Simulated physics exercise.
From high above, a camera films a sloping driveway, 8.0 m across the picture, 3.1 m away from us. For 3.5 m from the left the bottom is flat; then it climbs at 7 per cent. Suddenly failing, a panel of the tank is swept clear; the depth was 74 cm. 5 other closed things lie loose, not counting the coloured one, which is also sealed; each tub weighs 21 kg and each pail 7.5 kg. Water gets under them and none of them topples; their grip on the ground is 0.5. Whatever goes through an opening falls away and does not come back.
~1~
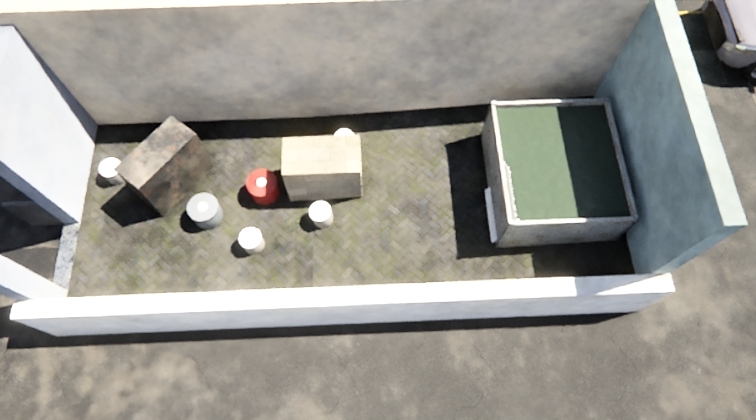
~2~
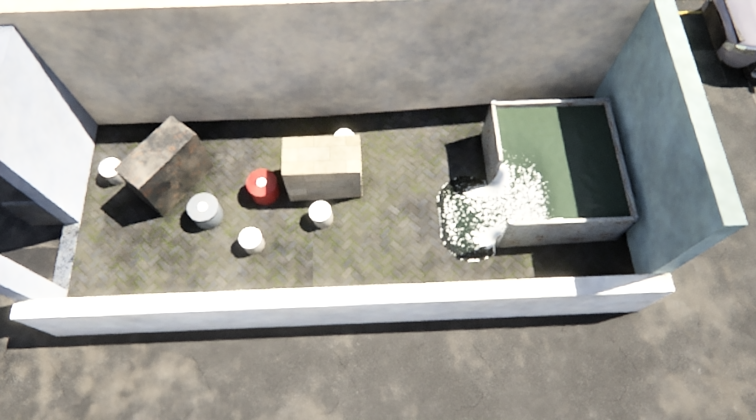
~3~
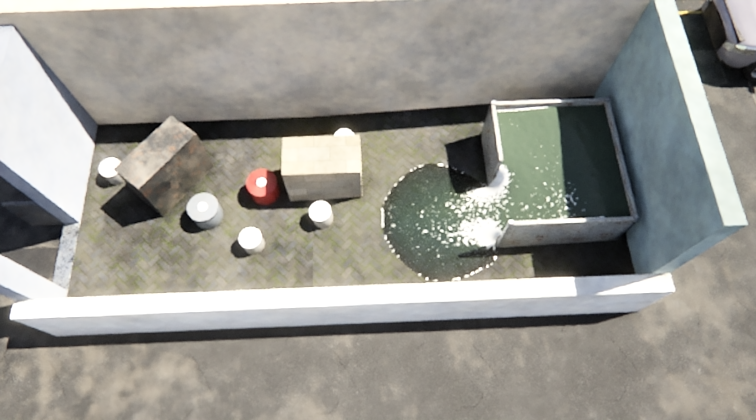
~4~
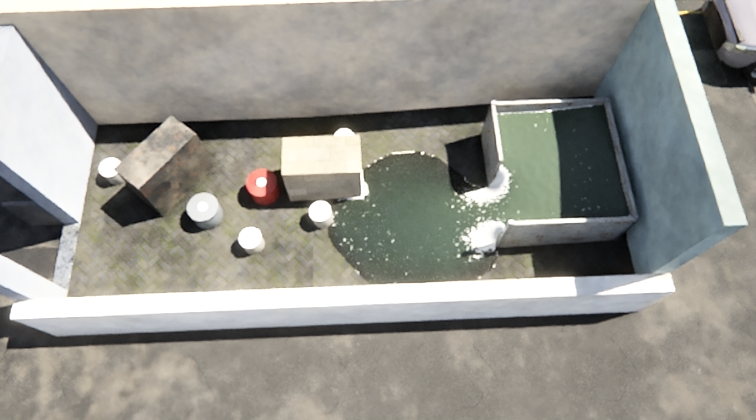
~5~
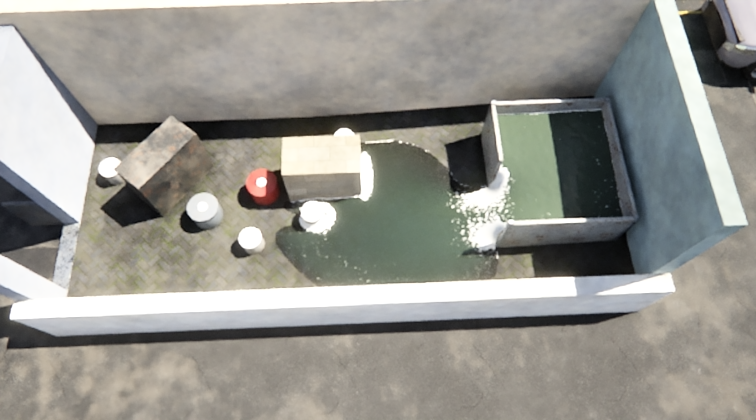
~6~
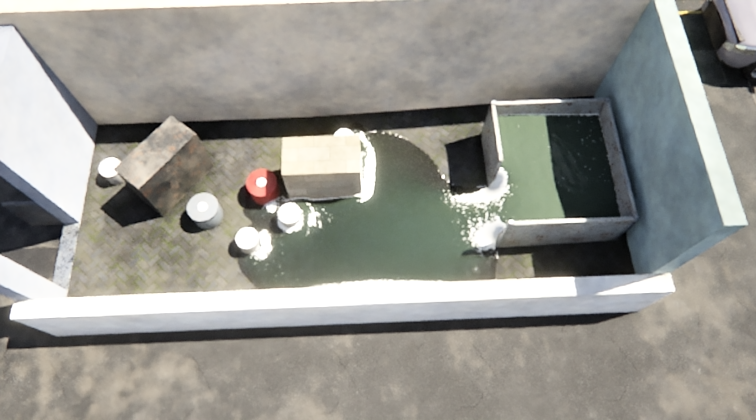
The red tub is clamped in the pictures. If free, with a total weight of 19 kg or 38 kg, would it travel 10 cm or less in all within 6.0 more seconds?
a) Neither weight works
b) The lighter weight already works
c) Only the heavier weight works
Option b: The lighter weight already works.
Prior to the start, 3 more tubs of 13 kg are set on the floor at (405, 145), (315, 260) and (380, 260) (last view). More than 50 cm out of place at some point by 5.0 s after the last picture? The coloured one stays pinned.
Result by item: Within it; beyond it; beyond it.
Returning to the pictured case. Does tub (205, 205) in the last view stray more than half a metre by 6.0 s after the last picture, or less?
That one comes out within it.
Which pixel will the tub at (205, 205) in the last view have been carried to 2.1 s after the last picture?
Position: About (176, 206).
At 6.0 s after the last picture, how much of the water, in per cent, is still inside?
Roughly 54 percent.
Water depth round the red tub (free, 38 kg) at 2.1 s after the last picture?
5 cm, roughly.
Then, 0.4 s after the last picture the red tub would be 0 cm from its start with 19 kg and 0 cm from its start with 38 kg; 4 cm of water round it then.
Then, 2.1 s after the last picture the red tub would be 0 cm from its start with 19 kg and 0 cm from its start with 38 kg; 5 cm of water round it then.
Then, 3.9 s after the last picture the red tub would be 0 cm from its start with 19 kg and 0 cm from its start with 38 kg; 6 cm of water round it then.
Then, 6.0 s after the last picture the red tub would be 0 cm from its start with 19 kg and 0 cm from its start with 38 kg; 4 cm of water round it then.
